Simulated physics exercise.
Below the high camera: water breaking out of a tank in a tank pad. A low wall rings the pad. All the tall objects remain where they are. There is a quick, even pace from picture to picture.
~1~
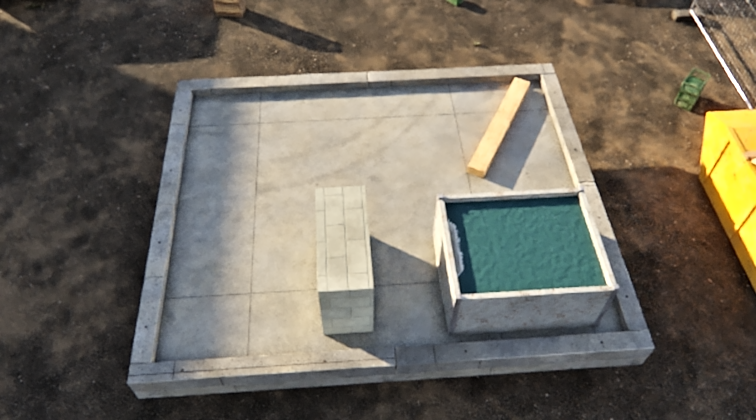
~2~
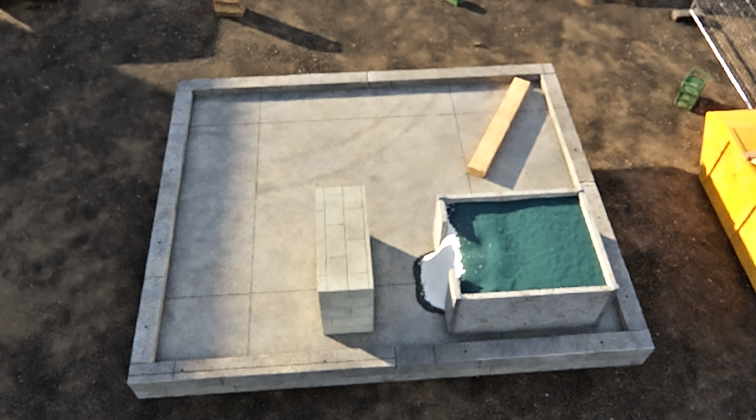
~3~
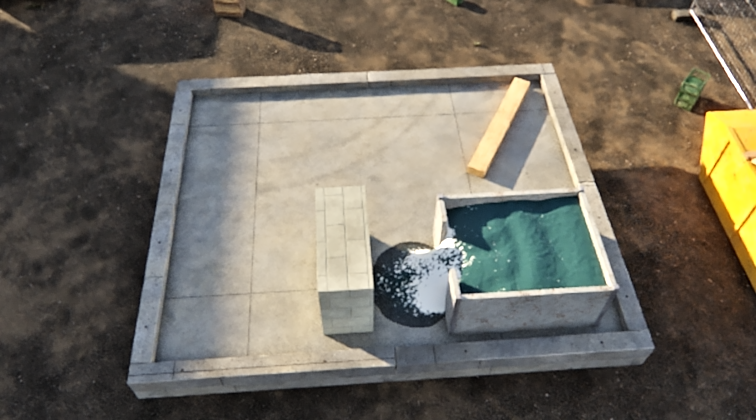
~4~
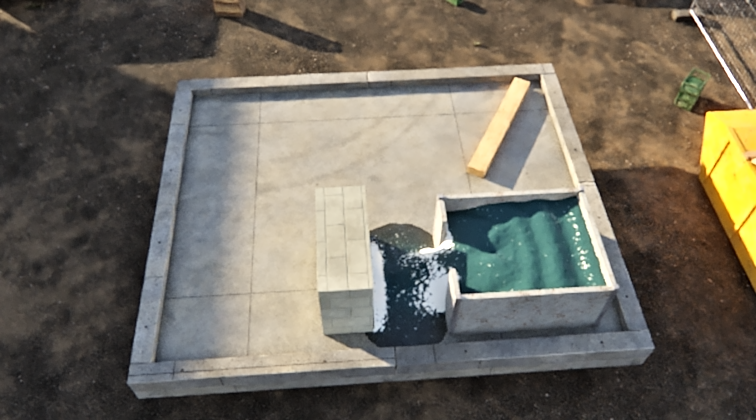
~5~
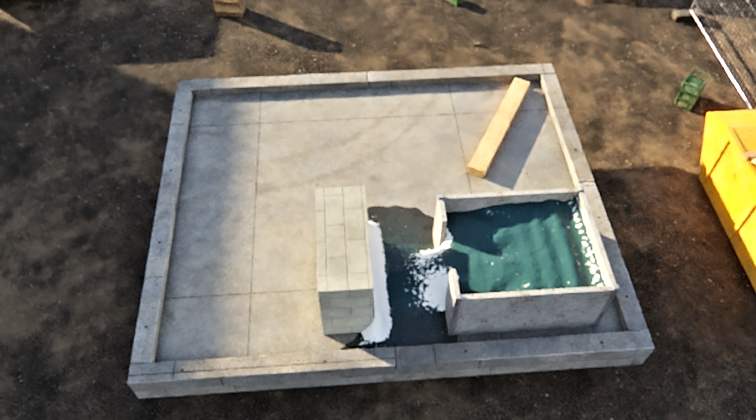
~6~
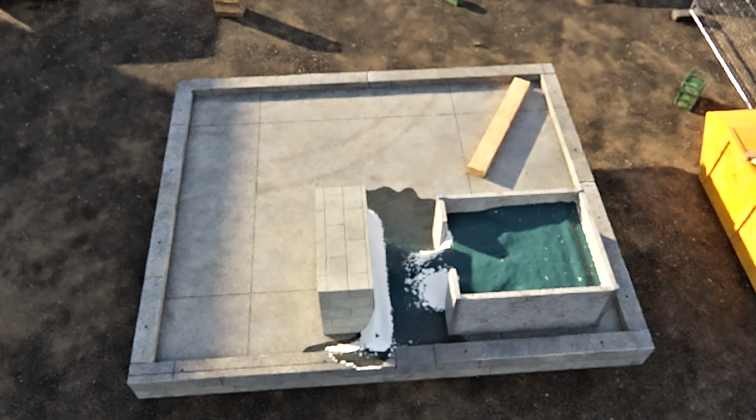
Green water breaks out of an open tank's left side and spreads against a block wall.
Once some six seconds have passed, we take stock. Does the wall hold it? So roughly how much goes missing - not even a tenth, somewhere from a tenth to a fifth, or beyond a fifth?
It ends up having lost one tenth to one fifth.
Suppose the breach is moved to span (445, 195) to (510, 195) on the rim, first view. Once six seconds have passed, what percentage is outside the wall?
Close to 20 percent, I'd say.
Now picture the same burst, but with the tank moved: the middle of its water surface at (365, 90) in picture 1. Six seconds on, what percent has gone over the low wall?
Roughly 30 %.
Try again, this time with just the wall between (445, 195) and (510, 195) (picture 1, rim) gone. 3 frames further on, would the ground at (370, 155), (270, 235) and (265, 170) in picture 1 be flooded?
Soaked, spared, spared.
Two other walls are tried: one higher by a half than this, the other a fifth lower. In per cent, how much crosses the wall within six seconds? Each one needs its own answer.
Lab note: Try one 8 percent; try two 22 percent.
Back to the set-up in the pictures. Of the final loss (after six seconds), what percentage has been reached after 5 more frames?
My reading is near 20 per cent.
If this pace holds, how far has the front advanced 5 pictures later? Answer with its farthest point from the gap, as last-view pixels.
Approximate pixel: (156, 366).
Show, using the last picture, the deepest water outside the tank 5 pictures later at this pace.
That spot is close to (426, 282).
A moment on, water covers 15 % of the floor; the low wall has let 1 % over.
Next, water covers 25 % of the floor; the low wall has let 3 % over.
Then, water covers 50 % of the floor; the low wall has let 10 % over.
Later, water covers 60 % of the floor; the low wall has let 15 % over.
In the end, water covers 75 % of the floor; the low wall has let 17 % over.
